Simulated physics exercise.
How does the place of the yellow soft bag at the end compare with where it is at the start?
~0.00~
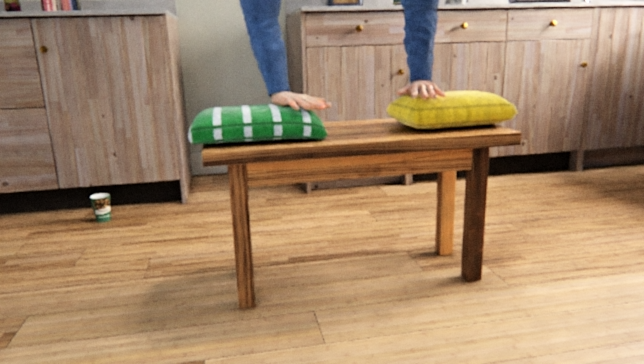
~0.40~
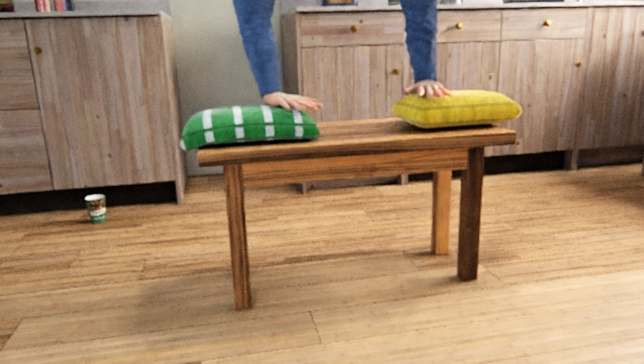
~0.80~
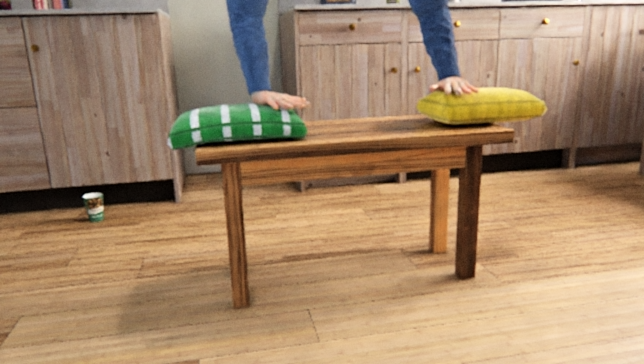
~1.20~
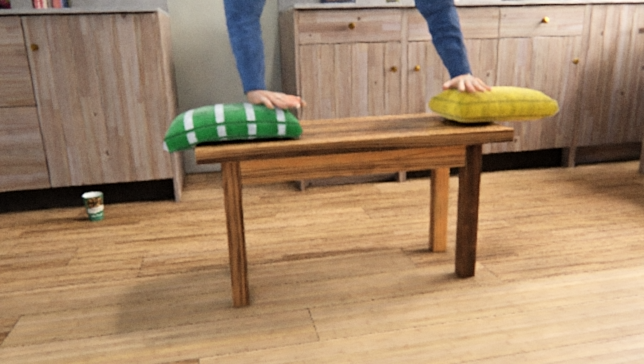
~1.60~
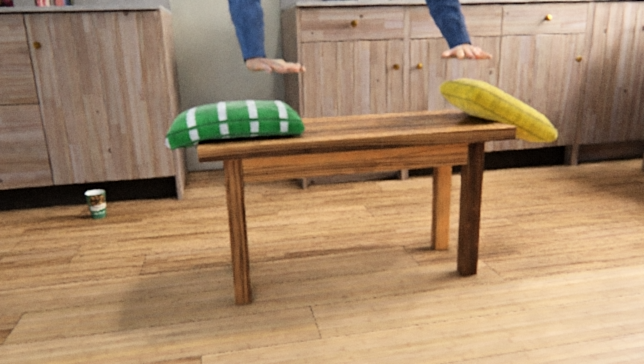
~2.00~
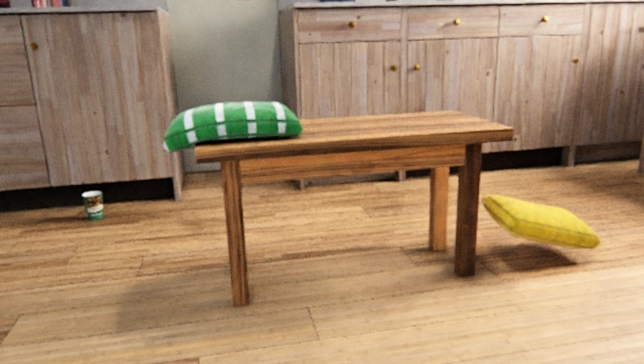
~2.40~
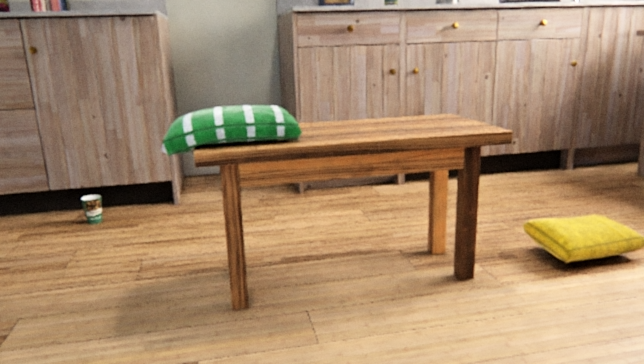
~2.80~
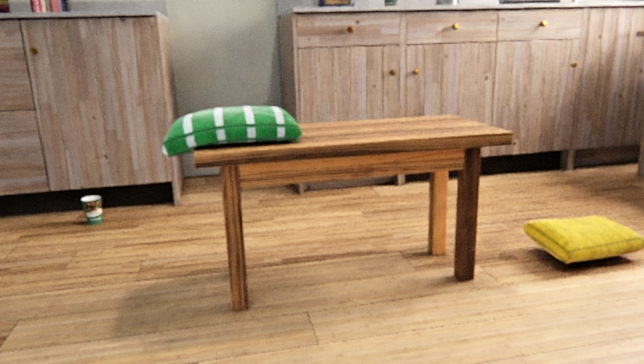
At the start the yellow soft bag is on the right part of the low table, under a hand. At the end it lies on the floor to the right of the table.
